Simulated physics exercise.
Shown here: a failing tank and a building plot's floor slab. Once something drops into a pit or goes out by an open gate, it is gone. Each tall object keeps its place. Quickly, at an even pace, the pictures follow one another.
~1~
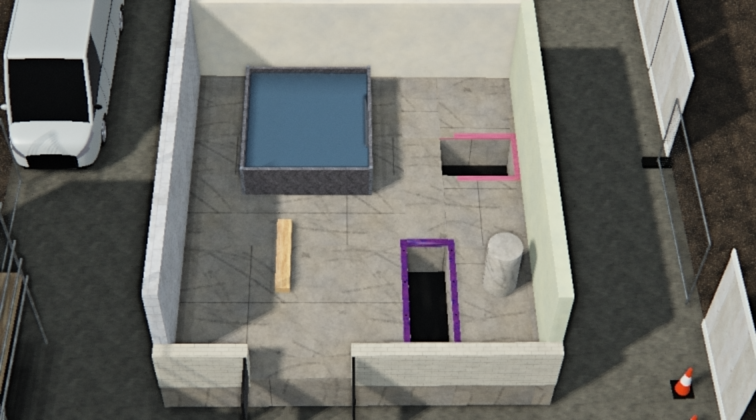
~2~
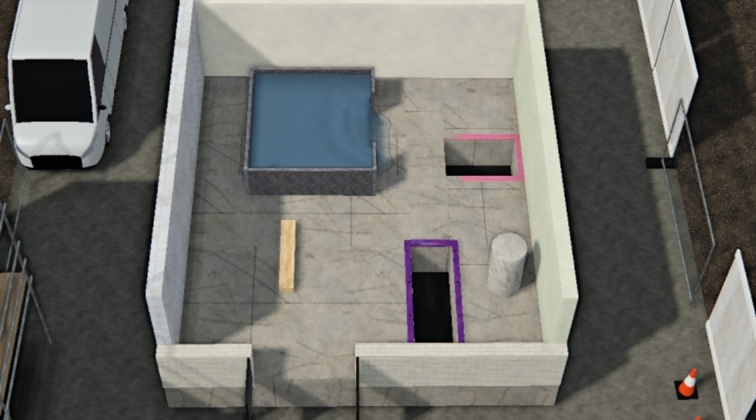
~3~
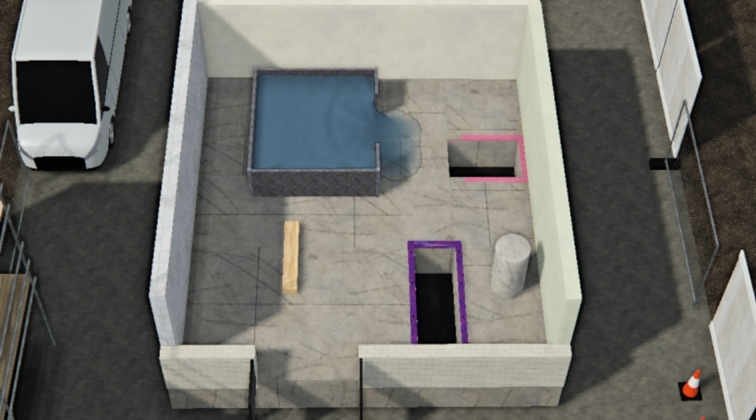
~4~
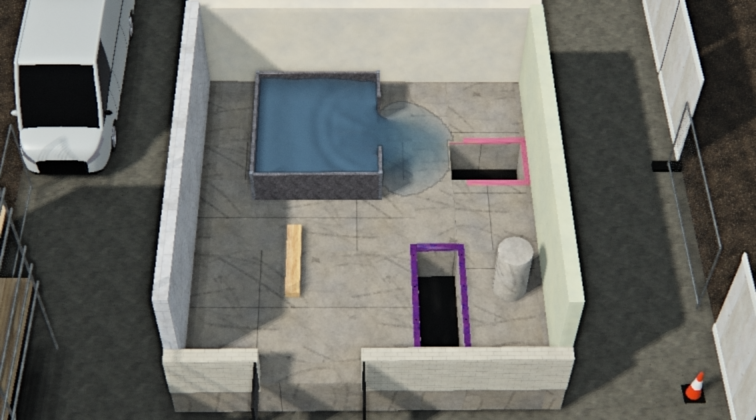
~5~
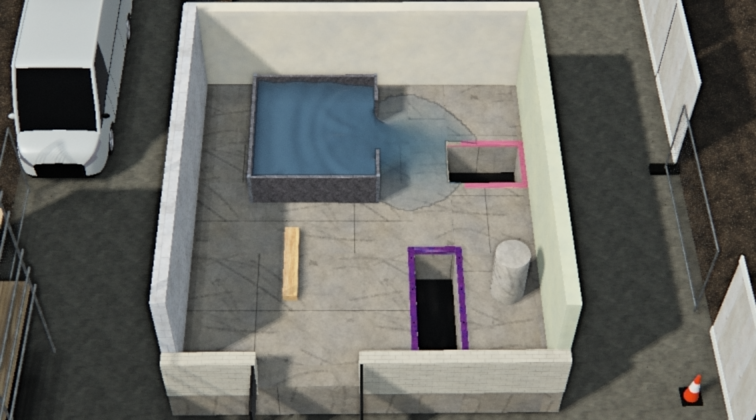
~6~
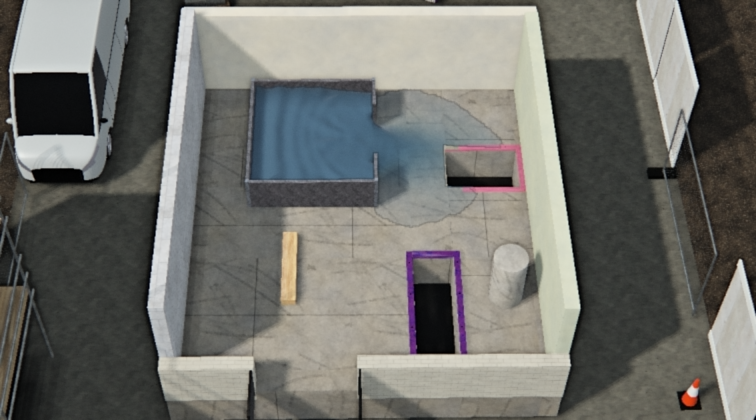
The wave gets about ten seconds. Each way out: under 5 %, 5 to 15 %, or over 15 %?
The gate will drain shy of five per cent; the purple pit will drain shy of five per cent; the pink pit will drain in excess of fifteen per cent.
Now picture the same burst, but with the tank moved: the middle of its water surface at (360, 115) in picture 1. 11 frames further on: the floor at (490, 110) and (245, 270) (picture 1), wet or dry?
In the order given, swamped and untouched.
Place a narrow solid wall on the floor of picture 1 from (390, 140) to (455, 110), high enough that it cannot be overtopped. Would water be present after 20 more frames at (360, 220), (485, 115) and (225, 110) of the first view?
Going spot by spot: High and dry, then drenched, then high and dry.
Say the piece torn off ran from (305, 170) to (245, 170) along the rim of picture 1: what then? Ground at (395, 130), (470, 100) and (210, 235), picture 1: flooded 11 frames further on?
The first would be still unwetted, the second still unwetted and the third drenched.
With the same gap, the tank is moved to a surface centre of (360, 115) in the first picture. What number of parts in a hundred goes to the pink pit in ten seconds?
Share for the pink pit - 70 in a hundred.
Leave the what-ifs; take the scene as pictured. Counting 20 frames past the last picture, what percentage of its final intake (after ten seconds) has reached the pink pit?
Near 45 per cent, give or take.
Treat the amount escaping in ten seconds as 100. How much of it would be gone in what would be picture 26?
Near 45 %.
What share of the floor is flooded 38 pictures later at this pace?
That works out at 40 %.
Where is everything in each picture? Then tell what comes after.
The water tank at (308, 119) is whole and still, in the first picture.
The front is at (383, 169), out from the gap at (372, 135), in the second picture.
The front is at (415, 168), out from the gap at (375, 137), in the third picture.
Water pours out at (378, 141) and has run to (448, 164), in the fourth picture.
Water pours out at (375, 143) and has run to (471, 139), in the fifth picture.
The front is at (496, 141), out from the gap at (373, 147), in the sixth picture.
A moment on, water covers 25 % of the floor; the gate 0 %, the purple pit 0 %, the pink pit 8 %.
Next, water covers 25 % of the floor; the gate 0 %, the purple pit 0 %, the pink pit 16 %.
Then, water covers 35 % of the floor; the gate 0 %, the purple pit 0 %, the pink pit 28 %.
Later, water covers 40 % of the floor; the gate 0 %, the purple pit 0 %, the pink pit 45 %.
In the end, water covers 50 % of the floor; the gate 0 %, the purple pit 1 %, the pink pit 60 %.
